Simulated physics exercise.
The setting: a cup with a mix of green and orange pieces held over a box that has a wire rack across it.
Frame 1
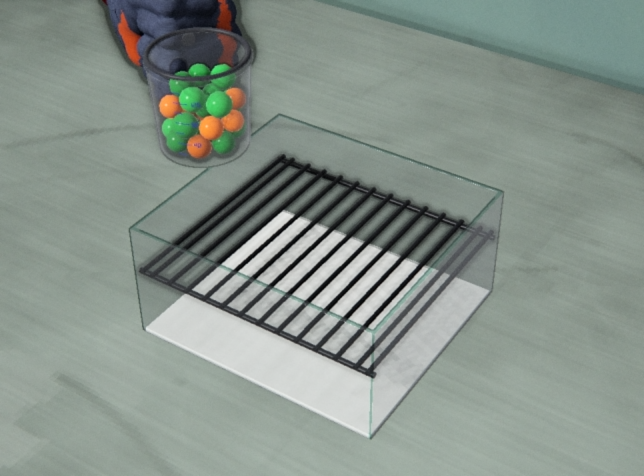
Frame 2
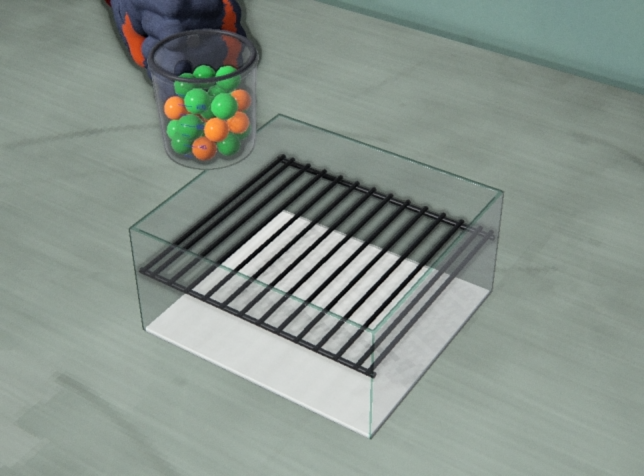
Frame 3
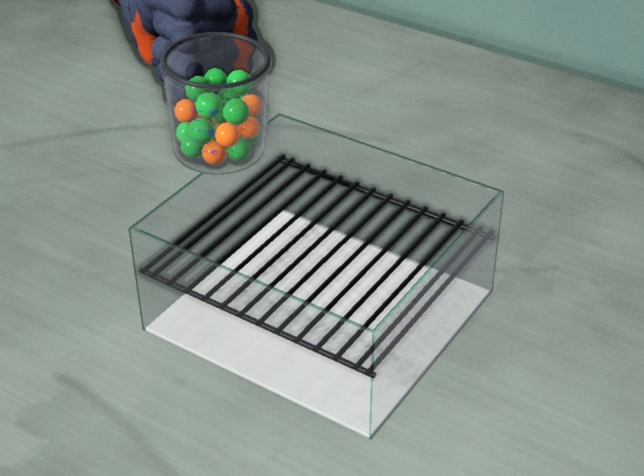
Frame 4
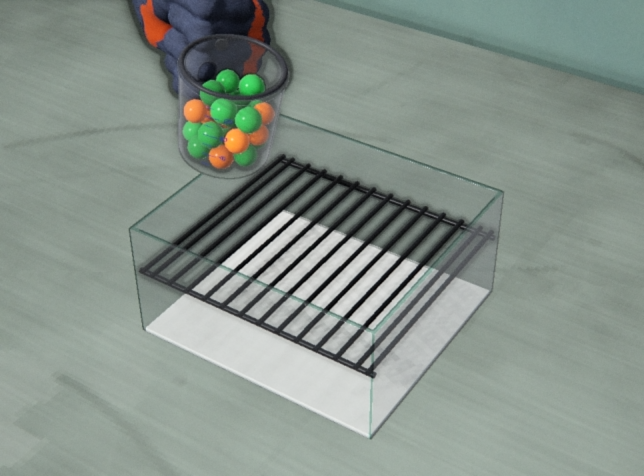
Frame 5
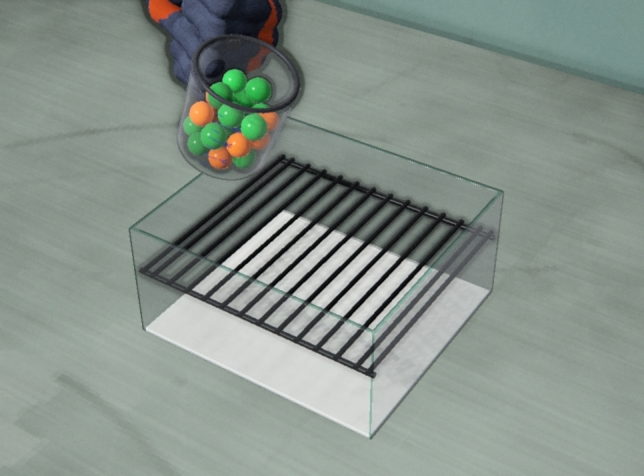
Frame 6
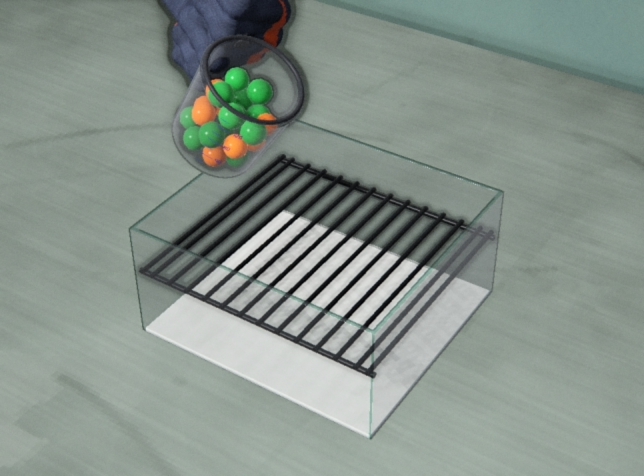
Above a tabletop, a gloved hand moves a cup of colored balls right and tilts it.
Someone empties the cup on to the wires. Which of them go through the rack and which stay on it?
In the end the green bits stay on it, the orange bits stay on it.
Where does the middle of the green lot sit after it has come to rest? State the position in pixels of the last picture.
It finishes centred roughly at (255, 256).
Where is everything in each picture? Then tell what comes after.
Cup at (202, 99), upright; rack at (403, 285), 14 wires across; green marbles at (207, 107), wider than the gaps; orange gumballs at (189, 96), wider than the gaps, in the first frame.
Cup at (207, 101), upright; orange ones at (194, 98), in the second frame.
Cup at (218, 105), tipped 2°; green ones at (222, 112), in the third frame.
Cup at (229, 109), tipped 11°; orange ones at (230, 119), in the fourth frame.
Cup at (234, 110), tipped 22°; green ones at (236, 117), in the fifth frame.
Cup at (234, 110), tipped 32°; rack at (403, 285); green ones at (235, 115); orange ones at (226, 109), in the sixth frame.
Then, 0.44 s past the last view, green ones, all in the cup; orange ones, all in the cup.
Then, 0.83 s past the last view, green ones, about two thirds in the cup, about a quarter on or over the wires; orange ones, most in the cup, a small part on or over the wires.
Then, 1.17 s past the last view, green ones, all on or over the wires; orange ones, all on or over the wires.
Finally, green ones, all on the wires, none under the rack; orange ones, all on the wires, none under the rack.
